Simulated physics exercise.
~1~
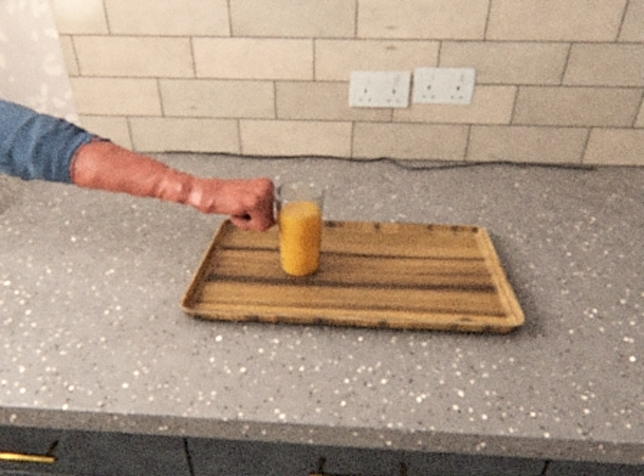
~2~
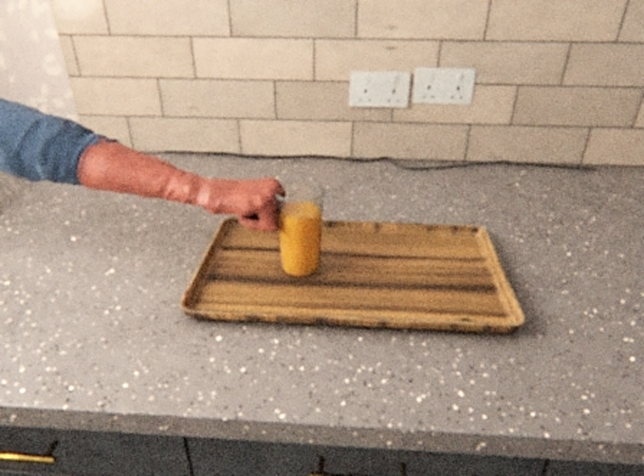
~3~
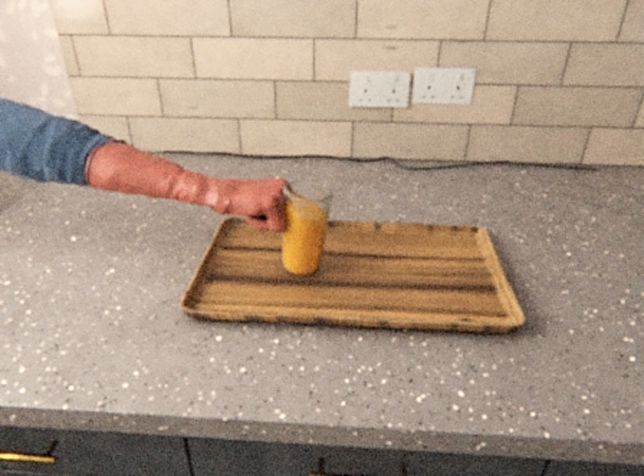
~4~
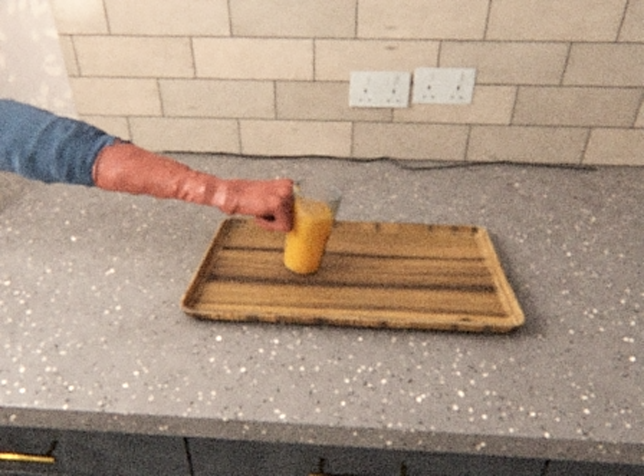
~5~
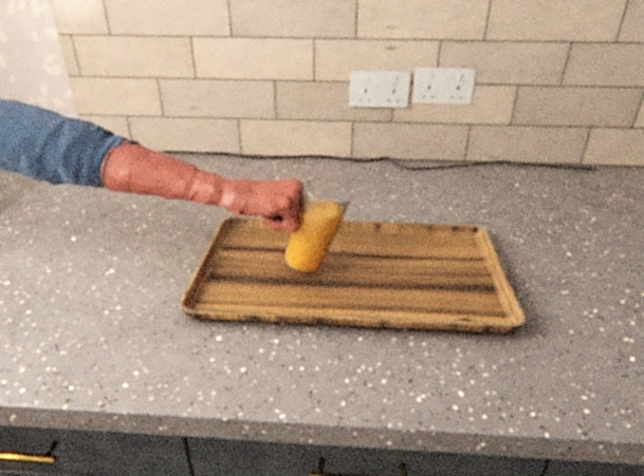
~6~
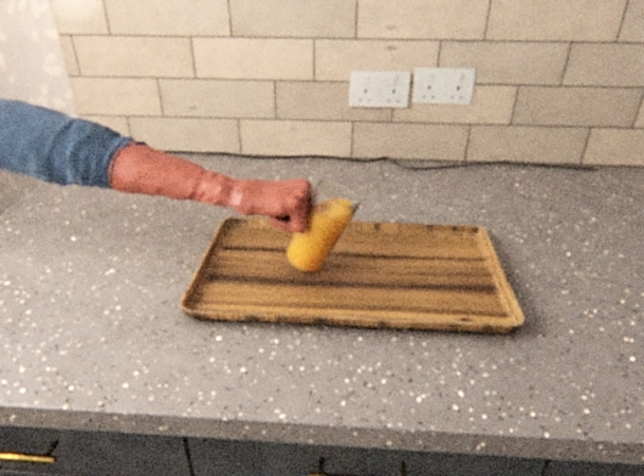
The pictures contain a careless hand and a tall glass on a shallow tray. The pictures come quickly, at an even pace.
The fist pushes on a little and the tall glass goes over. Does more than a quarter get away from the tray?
Yes, more than a quarter gets away.
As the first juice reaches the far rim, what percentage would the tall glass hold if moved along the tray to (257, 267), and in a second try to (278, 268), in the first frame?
Try 1: 60 %; try 2: 65 %.
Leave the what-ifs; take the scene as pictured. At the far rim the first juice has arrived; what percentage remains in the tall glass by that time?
At that moment the tall glass holds around 65 per cent.
A moment on, the tall glass is falling and 100 per cent is in the glass, 0 on the tray and 0 above or beyond its rim.
Next, the tall glass lies on its side and 77 per cent is in the glass, 19 on the tray and 4 above or beyond its rim.
Then the tall glass lies on its side and 47 per cent is in the glass, 36 on the tray and 17 above or beyond its rim.
Later the tall glass lies on its side and 26 per cent is in the glass, 38 on the tray and 37 above or beyond its rim.
Finally, 64 per cent is held by tray and glass, 36 is off the tray.
